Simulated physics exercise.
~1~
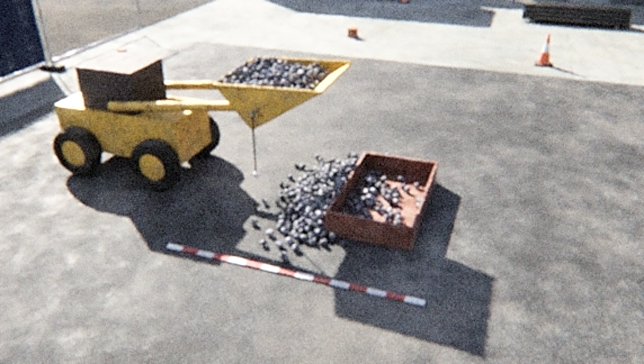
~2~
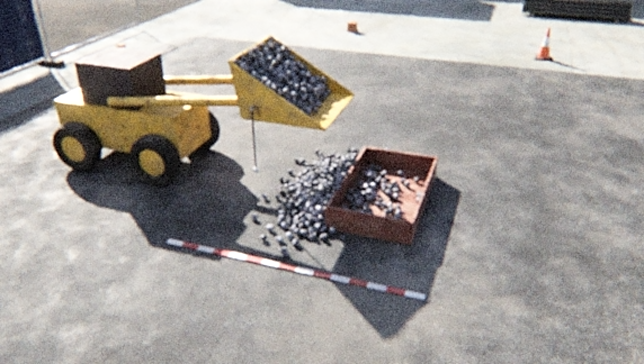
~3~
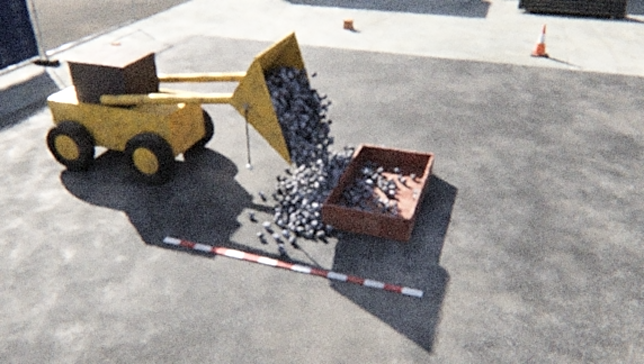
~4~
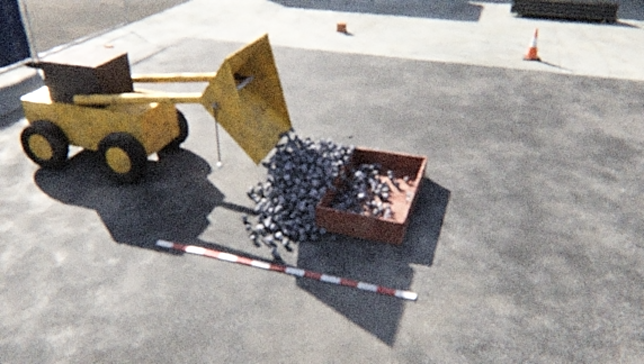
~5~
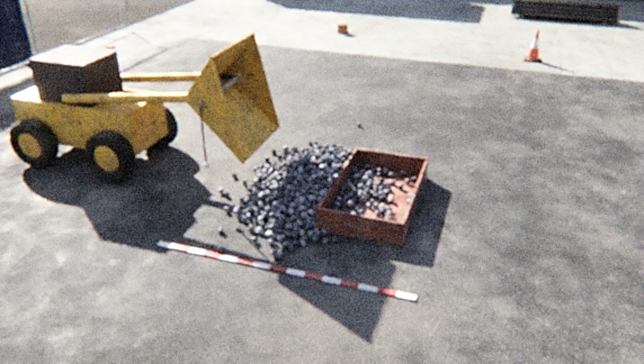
Yellow wheeled loader tipping its bucket of grey stones mostly short of a reddish-brown bin, then backing left, leaving a larger heap.
